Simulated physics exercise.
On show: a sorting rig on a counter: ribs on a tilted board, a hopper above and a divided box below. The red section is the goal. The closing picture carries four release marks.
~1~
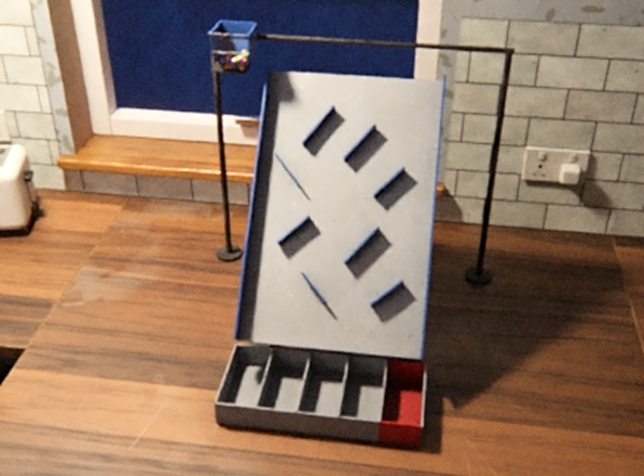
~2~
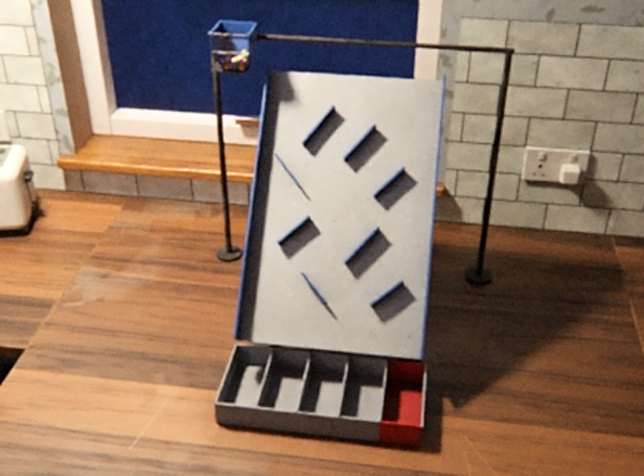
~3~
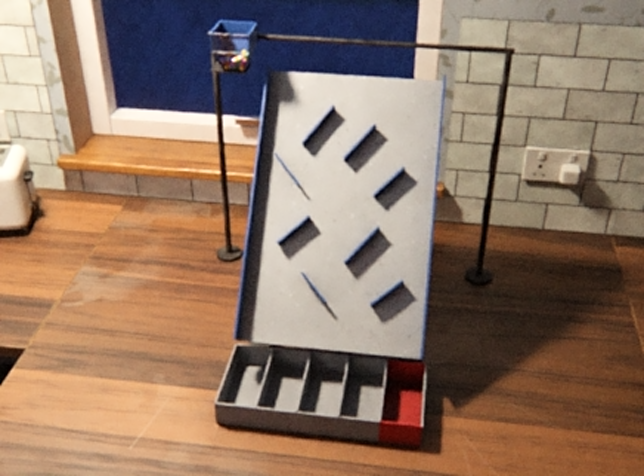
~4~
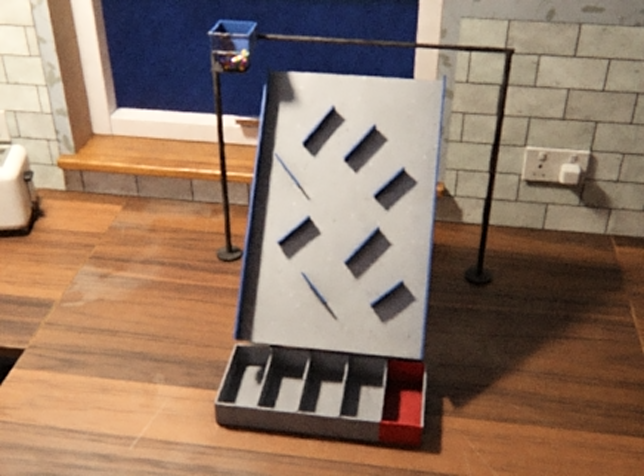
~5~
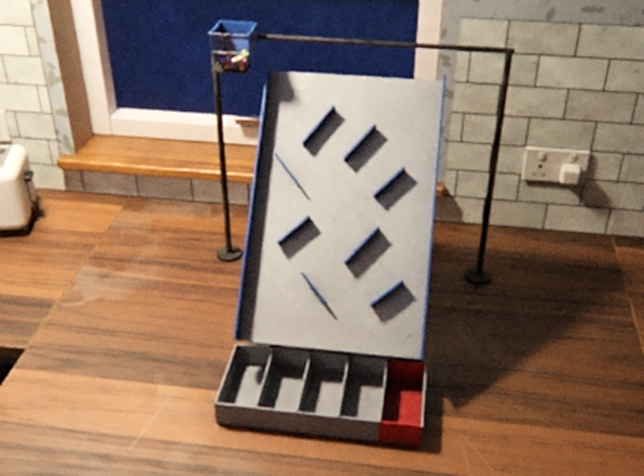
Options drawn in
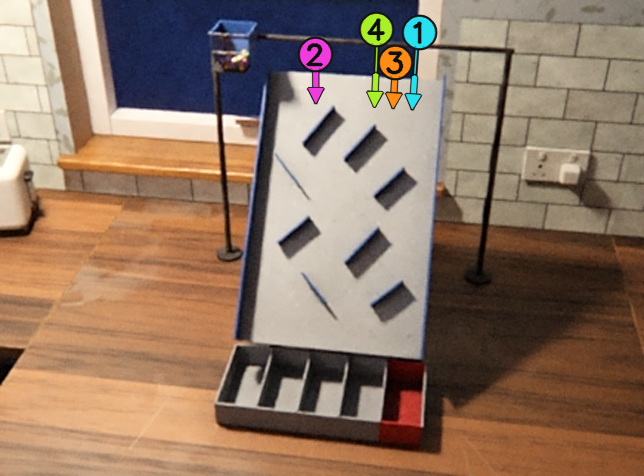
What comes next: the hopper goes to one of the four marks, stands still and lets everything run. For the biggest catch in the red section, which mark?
Use mark 1.
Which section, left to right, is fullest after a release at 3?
It is the fourth one.
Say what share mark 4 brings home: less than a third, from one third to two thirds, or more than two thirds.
Less than a third.
On the marked copy, mark 1 meets the board at (412, 103); mark 2 meets the board at (315, 97); mark 3 meets the board at (393, 102); mark 4 meets the board at (374, 101).
If 1 is chosen, about a third in the red section, about half in other sections, about a quarter outside the box.
If 2 is chosen, a small part in the red section, about two thirds in other sections, about a quarter outside the box.
If 3 is chosen, a small part in the red section, most in other sections, a small part outside the box.
If 4 is chosen, a stray few in the red section, most in other sections, a small part outside the box.
